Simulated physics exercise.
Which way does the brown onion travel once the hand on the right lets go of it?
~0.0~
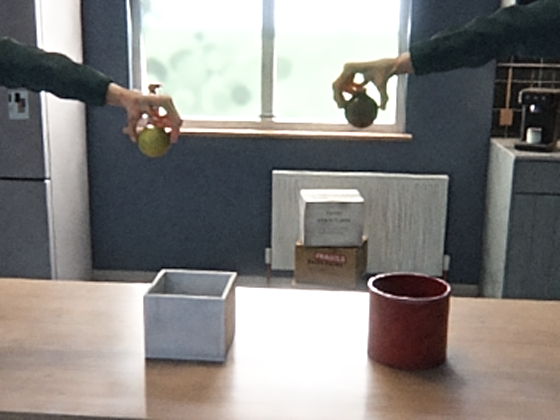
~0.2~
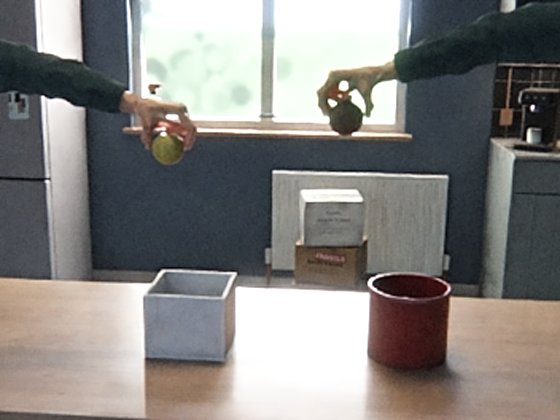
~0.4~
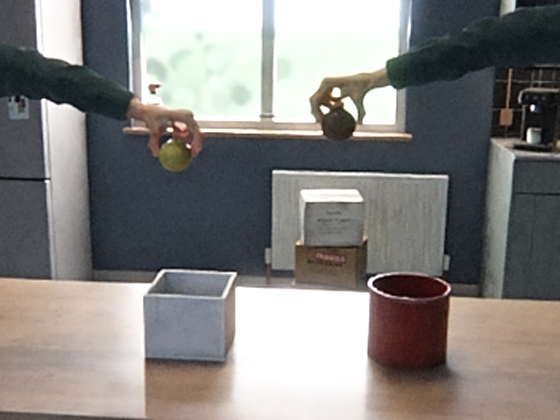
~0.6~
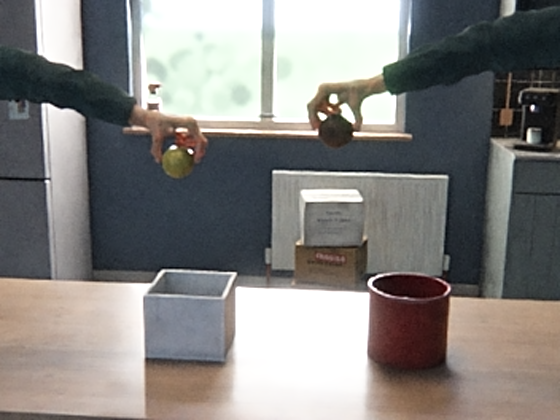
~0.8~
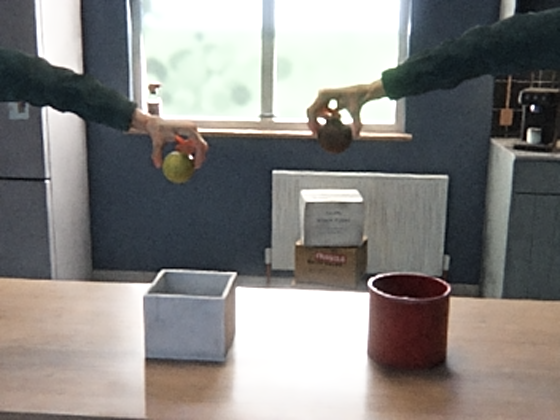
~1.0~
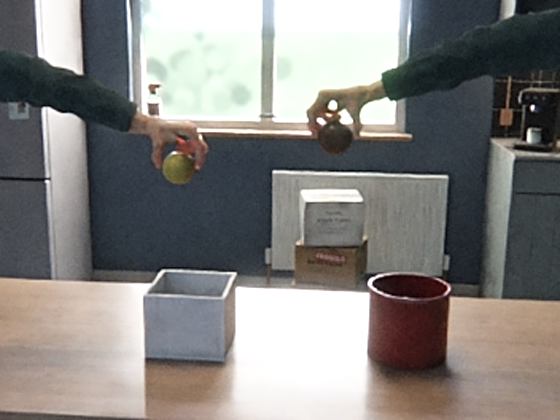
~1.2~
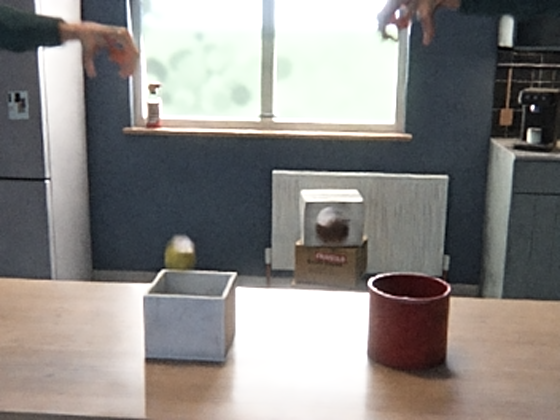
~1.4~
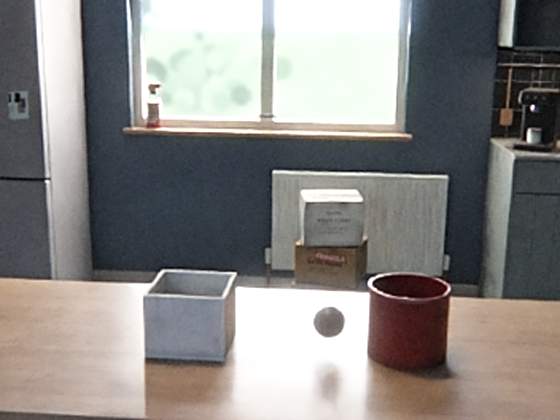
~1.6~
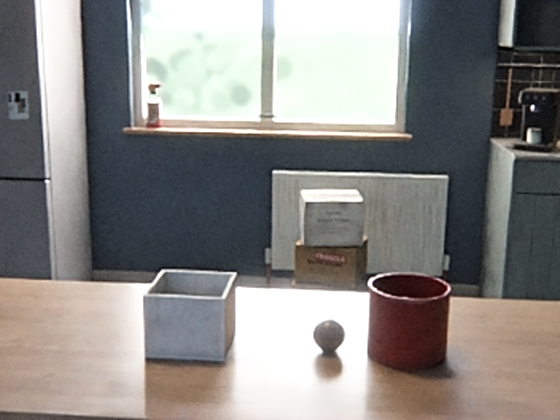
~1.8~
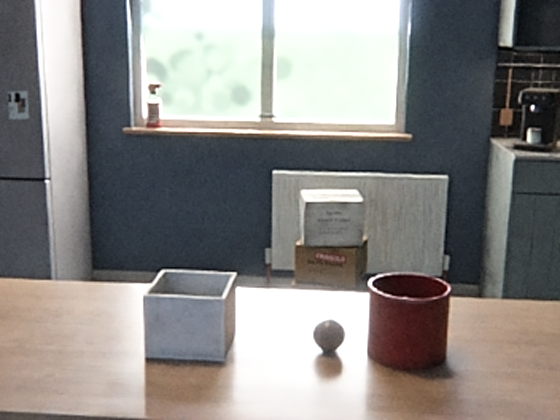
It moves down, dropping to the tabletop just to the left of the red bucket.
